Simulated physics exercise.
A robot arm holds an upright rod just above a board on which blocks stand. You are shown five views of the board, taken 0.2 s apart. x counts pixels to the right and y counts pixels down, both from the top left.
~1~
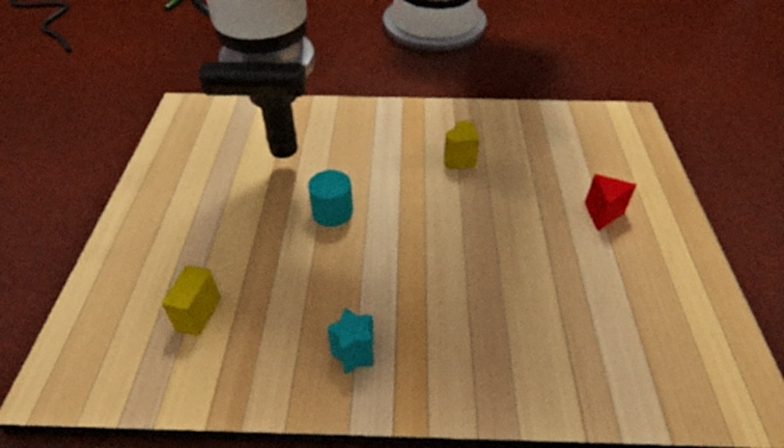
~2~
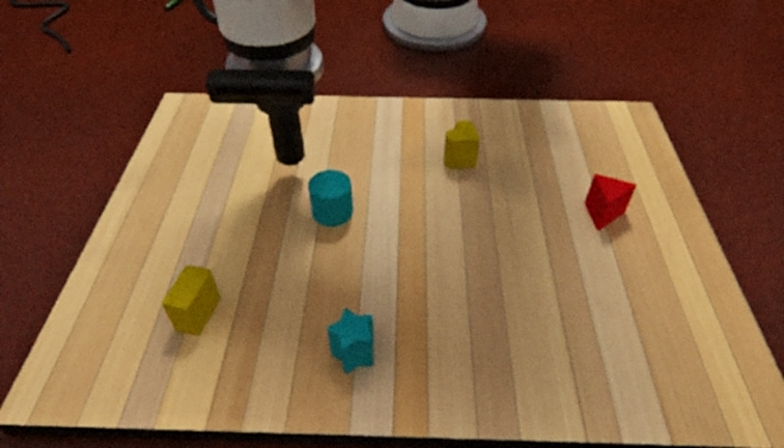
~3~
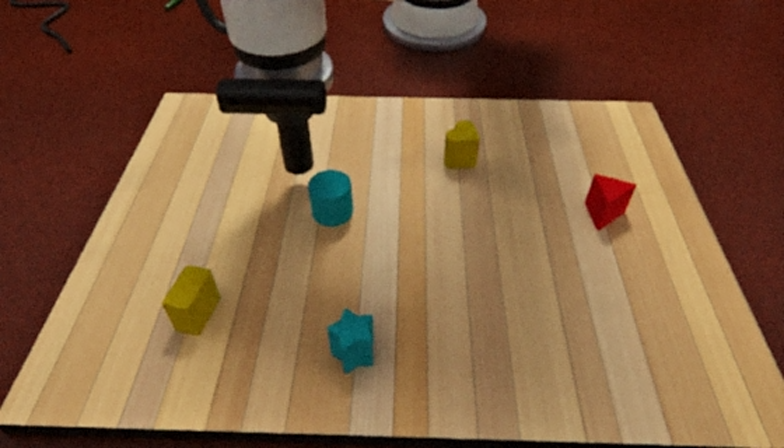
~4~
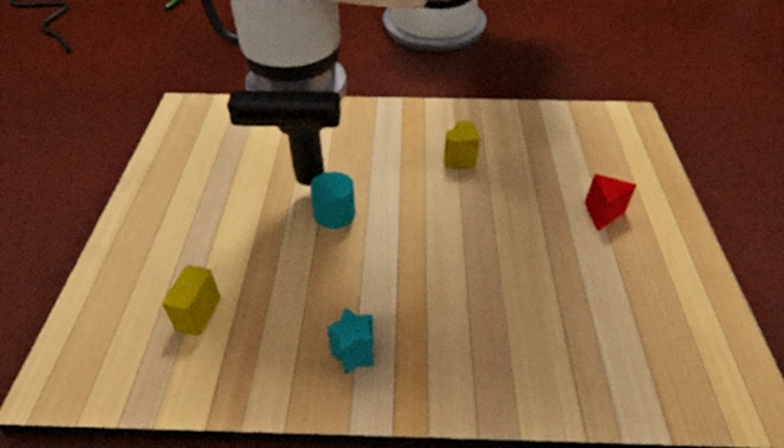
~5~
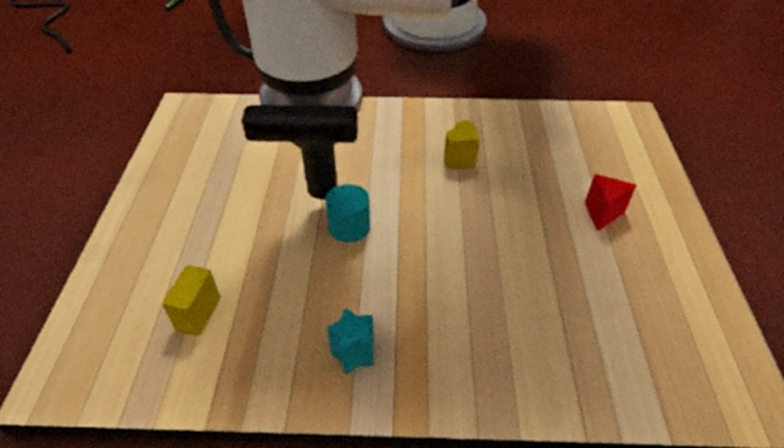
Robot arm moving a black rod down and rightward across a wooden board, then pushing a turquoise cylinder the same way.
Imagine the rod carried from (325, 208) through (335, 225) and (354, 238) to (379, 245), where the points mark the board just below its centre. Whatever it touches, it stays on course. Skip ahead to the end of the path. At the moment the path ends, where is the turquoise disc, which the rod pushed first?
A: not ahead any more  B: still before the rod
Option B.
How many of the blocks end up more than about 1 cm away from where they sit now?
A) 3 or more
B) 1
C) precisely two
I choose B.
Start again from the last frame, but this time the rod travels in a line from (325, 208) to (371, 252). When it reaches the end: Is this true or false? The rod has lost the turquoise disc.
It is false.
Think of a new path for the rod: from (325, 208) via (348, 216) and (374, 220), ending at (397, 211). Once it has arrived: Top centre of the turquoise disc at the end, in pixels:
I'd expect the centre of its top face to be at (382, 219).
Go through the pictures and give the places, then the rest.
Lower end of the rod (284, 150), tops of blocks, turquoise disc (330, 183), in the first picture.
Rod (291, 157), blocks as before, in the second picture.
Rod (299, 166), blocks as before, in the third picture.
Rod (310, 177), turquoise disc (332, 185), in the fourth picture.
Rod (323, 190), turquoise disc (347, 198), in the fifth picture.
On the path given first. Halfway along, rod (341, 214); turquoise disc (374, 218).
At the end, rod (378, 227); turquoise disc (412, 233).
